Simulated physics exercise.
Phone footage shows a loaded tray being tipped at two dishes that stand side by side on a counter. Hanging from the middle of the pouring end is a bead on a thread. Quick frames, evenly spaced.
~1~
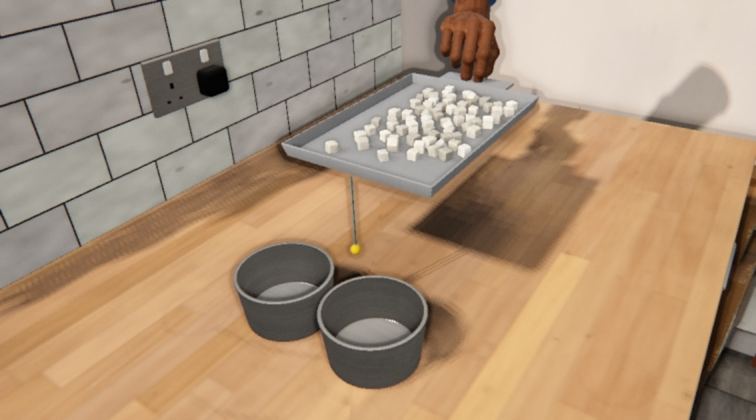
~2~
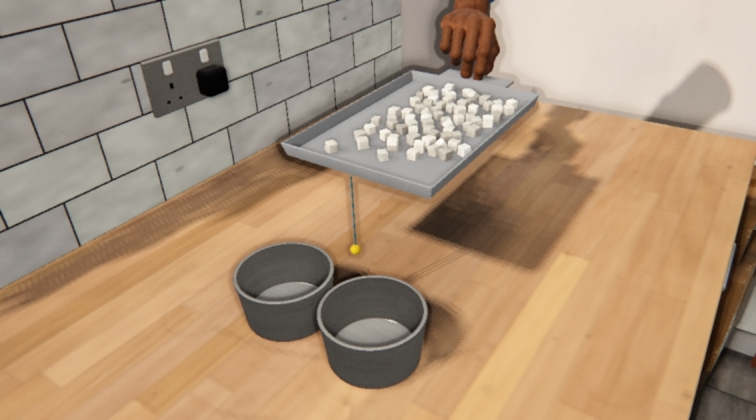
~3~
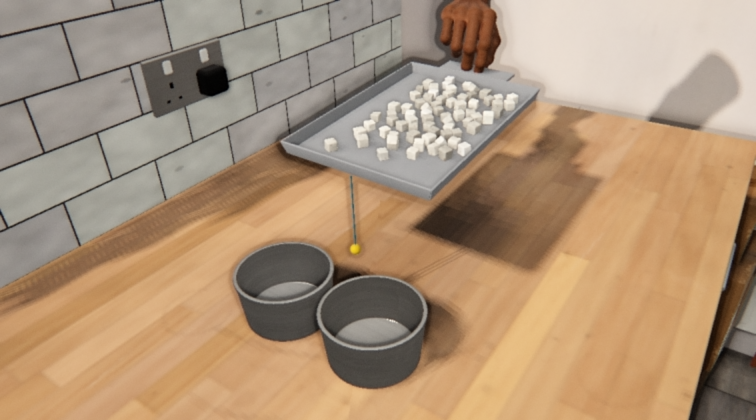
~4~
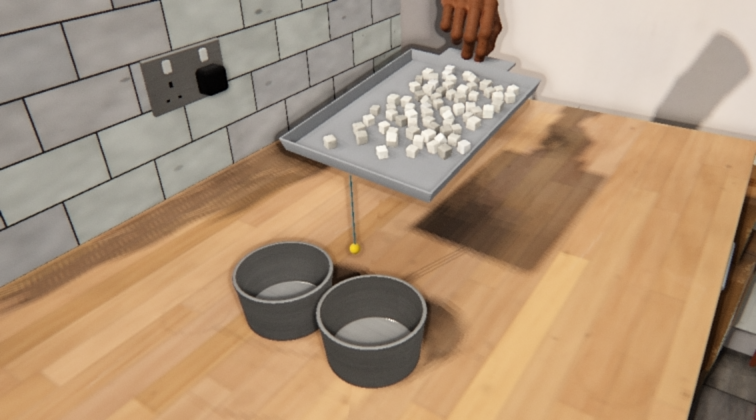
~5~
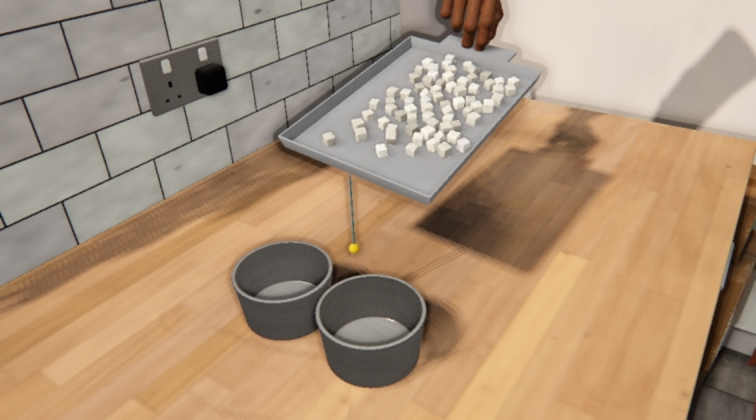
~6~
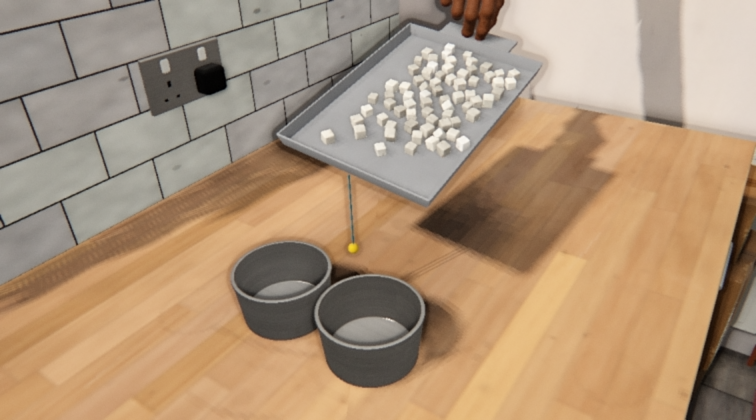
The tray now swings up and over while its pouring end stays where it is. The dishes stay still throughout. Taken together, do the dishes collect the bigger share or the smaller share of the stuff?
The smaller share.
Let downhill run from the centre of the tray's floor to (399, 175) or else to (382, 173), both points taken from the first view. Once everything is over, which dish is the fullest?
For the first place it's the right-side dish, for the second the right-side dish.
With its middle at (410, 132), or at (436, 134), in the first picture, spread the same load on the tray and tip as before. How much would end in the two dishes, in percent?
Around 50 percent the first time and around 30 percent the second time.
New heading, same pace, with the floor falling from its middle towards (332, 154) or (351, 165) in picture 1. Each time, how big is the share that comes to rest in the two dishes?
Somewhere close to 70 % the first time, 80 % the second.
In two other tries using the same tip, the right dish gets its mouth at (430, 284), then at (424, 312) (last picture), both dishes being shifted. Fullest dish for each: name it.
In the first try it's the rightmost dish, and in the second it's the rightmost dish.
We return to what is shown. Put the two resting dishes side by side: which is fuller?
Winner, as observed: The right-positioned one.
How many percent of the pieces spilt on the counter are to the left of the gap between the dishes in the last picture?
Estimate: About 0 per cent.
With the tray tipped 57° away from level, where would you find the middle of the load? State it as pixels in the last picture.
Centre estimate: (430, 144).
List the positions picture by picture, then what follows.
In the first picture, corners of the pouring end (287, 143) and (430, 184), level; middle of the load (427, 120), sugar cubes; left dish (253, 315); right dish (342, 360); bead on its thread (356, 249).
In the second picture, corners of the pouring end (286, 142) and (430, 185), level; middle of the load (427, 119).
In the third picture, corners of the pouring end (286, 141) and (430, 187), tipped barely, lowest at the right corner; middle of the load (427, 115).
In the fourth picture, corners of the pouring end (285, 138) and (429, 190), tipped a little, lowest at the right corner; middle of the load (426, 108).
In the fifth picture, corners of the pouring end (284, 135) and (428, 193), tipped a little, lowest at the right corner; middle of the load (426, 102).
In the sixth picture, corners of the pouring end (282, 133) and (427, 196), tipped clearly, lowest at the right corner; middle of the load (425, 96); left dish (250, 313); right dish (339, 359).
Just after the last frame, tray tipped steeply; almost all on the tray; just a few in the air.
A moment on, tray tipped right over; almost all on the tray; about a tenth outside both.
Further on, tray tipped past a quarter turn; roughly a third in the right dish; roughly two thirds outside both.
When it is over, tray tipped past a quarter turn; roughly a third in the right dish; not one in the left dish; roughly two thirds outside both.
